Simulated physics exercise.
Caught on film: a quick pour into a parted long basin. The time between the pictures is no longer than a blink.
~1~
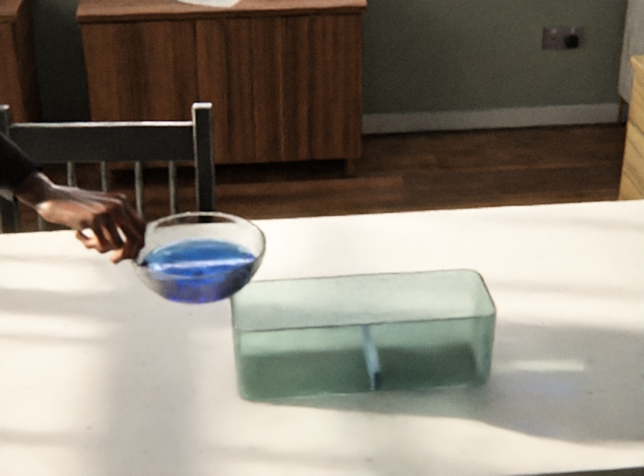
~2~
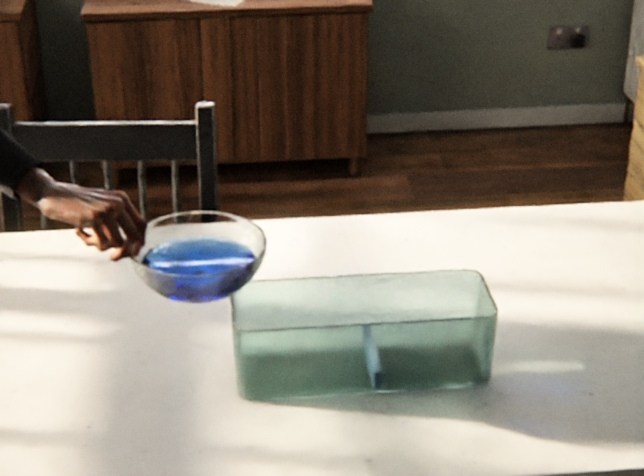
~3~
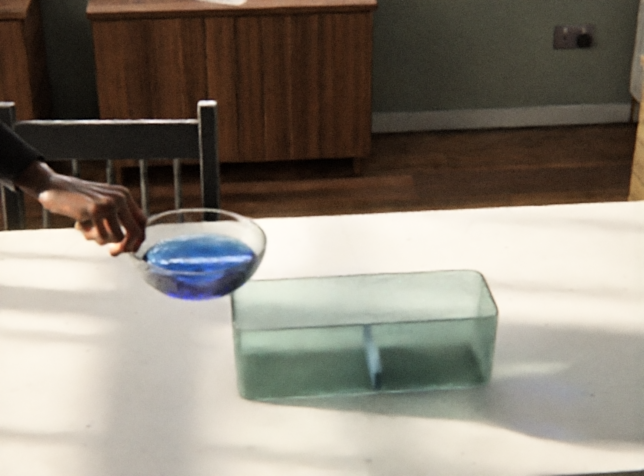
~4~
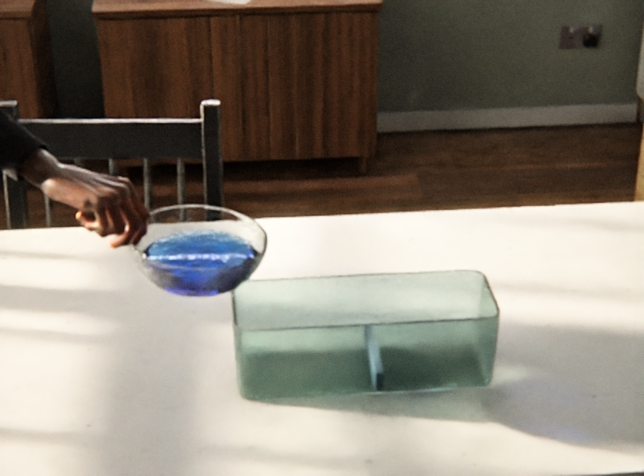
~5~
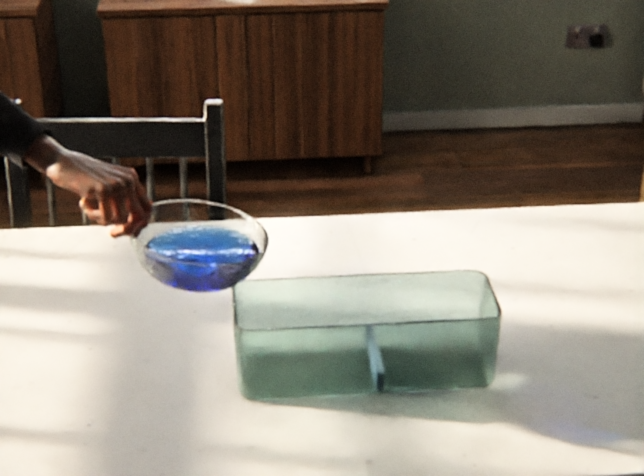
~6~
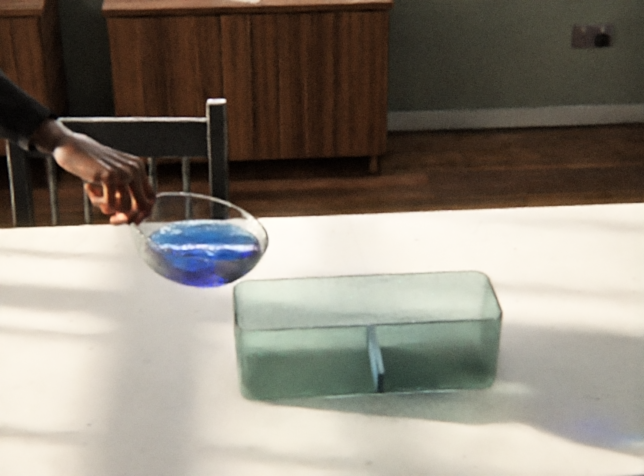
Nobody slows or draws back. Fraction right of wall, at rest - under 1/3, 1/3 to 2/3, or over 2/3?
Under 1/3.
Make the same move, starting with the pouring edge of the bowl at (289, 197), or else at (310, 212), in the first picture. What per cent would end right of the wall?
First about 60, then 80 per cent.
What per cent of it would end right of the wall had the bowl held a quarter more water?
About 20 percent.
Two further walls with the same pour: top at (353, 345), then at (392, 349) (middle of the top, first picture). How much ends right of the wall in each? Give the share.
First try around 20 percent; second try around 25 percent.
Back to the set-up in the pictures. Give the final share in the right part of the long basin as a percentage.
About 10 per cent.
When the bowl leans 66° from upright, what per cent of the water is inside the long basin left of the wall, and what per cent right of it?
Roughly 5 per cent on the left, roughly 0 per cent on the right.
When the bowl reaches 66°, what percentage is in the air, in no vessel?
Roughly 45 in a hundred.
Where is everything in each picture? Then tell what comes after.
In the first picture, it leans 0°; its right rim is at (266, 241); the water meets the walls at (139, 264) and (257, 258); the long basin's rim runs from (231, 308) to (488, 292); the wall's top is at (371, 348).
In the second picture, it leans 1°; its right rim is at (266, 241); the water meets the walls at (139, 263) and (258, 257).
In the third picture, it leans 2°; its right rim is at (266, 240); the water meets the walls at (139, 259) and (258, 255).
In the fourth picture, it leans 6°; its right rim is at (267, 240); the water meets the walls at (140, 255) and (259, 252).
In the fifth picture, it leans 10°; its right rim is at (268, 240); the water meets the walls at (141, 250) and (260, 248).
In the sixth picture, it leans 15°; its right rim is at (268, 240); the water meets the walls at (142, 243) and (262, 244).
A moment on, the bowl is tipped part way and 49 per cent is still to pour, 7 is left of the wall and 0 right of it.
Next, the bowl is tipped on its side and 2 per cent is still to pour, 77 is left of the wall and 5 right of it.
Then the bowl is tipped on its side and 0 per cent is still to pour, 87 is left of the wall and 12 right of it.
Later the bowl is tipped on its side and 0 per cent is still to pour, 86 is left of the wall and 12 right of it.
Finally, 86 per cent lies left of the wall, 12 right of it and 2 outside.
